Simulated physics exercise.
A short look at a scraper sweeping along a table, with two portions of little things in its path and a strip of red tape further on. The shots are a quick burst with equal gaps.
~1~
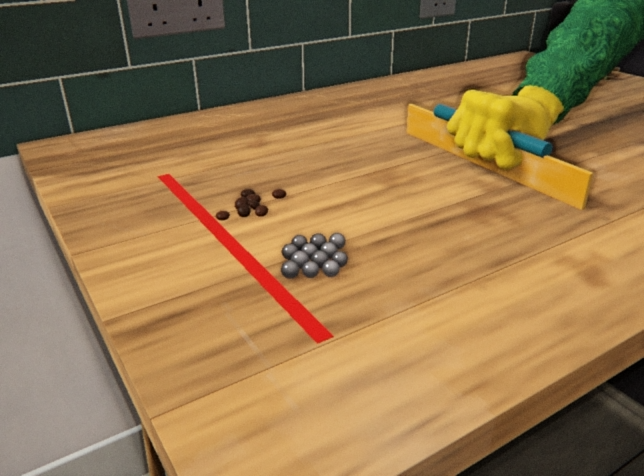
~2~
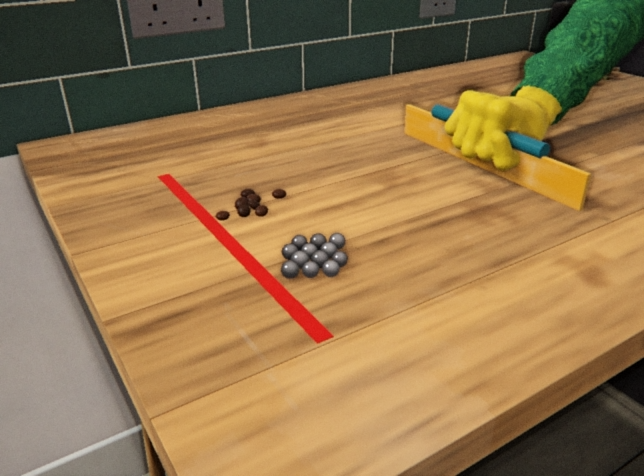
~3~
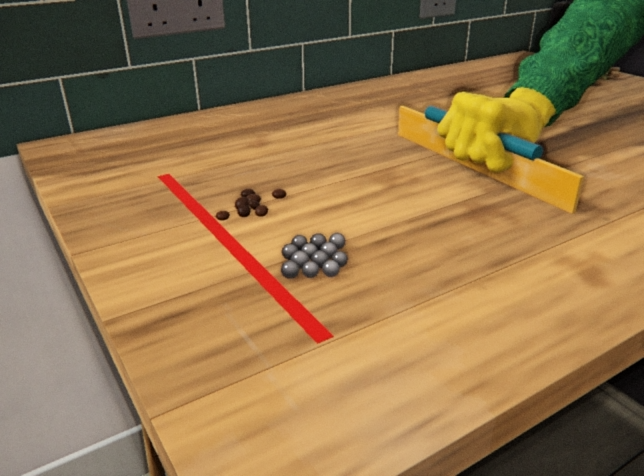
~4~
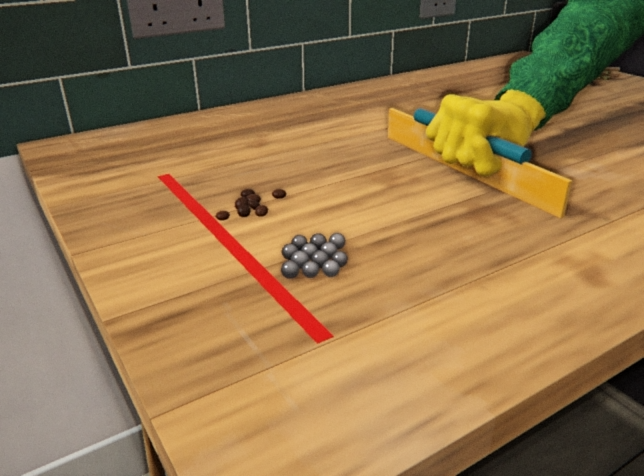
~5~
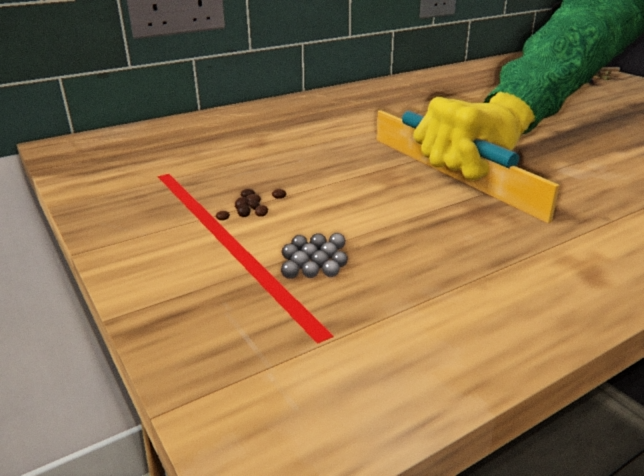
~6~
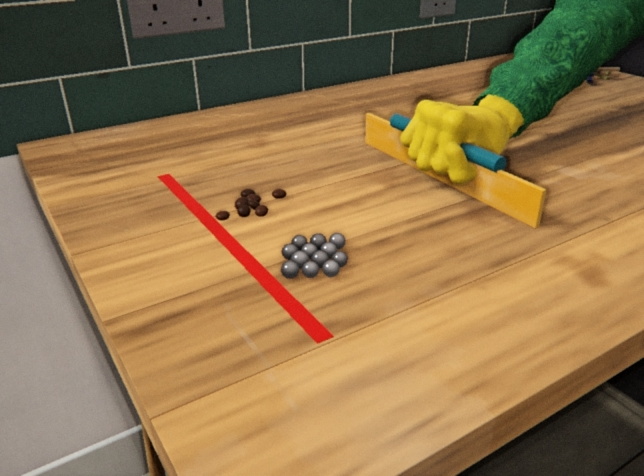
On a pale wooden worktop against dark green tiles with wall sockets, seen from above at an angle, the view stays still. A small scatter of dark brown chocolate drops and a cluster of grey steel balls sit just right of a red tape strip at left. A yellow-gloved hand in a fuzzy green sleeve slides a yellow scraper with a blue handle slowly leftward, touching neither portion.
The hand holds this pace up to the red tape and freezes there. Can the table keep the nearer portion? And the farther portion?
The nearer portion sends some to the floor; the farther portion keeps clear of the drop.
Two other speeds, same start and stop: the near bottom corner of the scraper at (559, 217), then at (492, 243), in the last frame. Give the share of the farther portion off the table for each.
Near 0 % and 0 %.
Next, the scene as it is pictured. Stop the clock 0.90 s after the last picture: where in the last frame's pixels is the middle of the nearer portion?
Roughly at (234, 284).
Then, 0.44 s later than the last frame, scraper still moving, near (338, 174); nearer portion all on the table, its front near (290, 270); farther portion all on the table, its front near (222, 216).
Then, 0.90 s later than the last frame, scraper stopped at the red tape; nearer portion all on the table, its front near (232, 319); farther portion all on the table, its front near (171, 233).
Then, 1.18 s later than the last frame, scraper stopped at the red tape; nearer portion all on the table, its front near (91, 276); farther portion all on the table, its front near (170, 233).
When it is over, scraper stopped at the red tape; nearer portion every one over the edge; farther portion all on the table, its front near (170, 233).
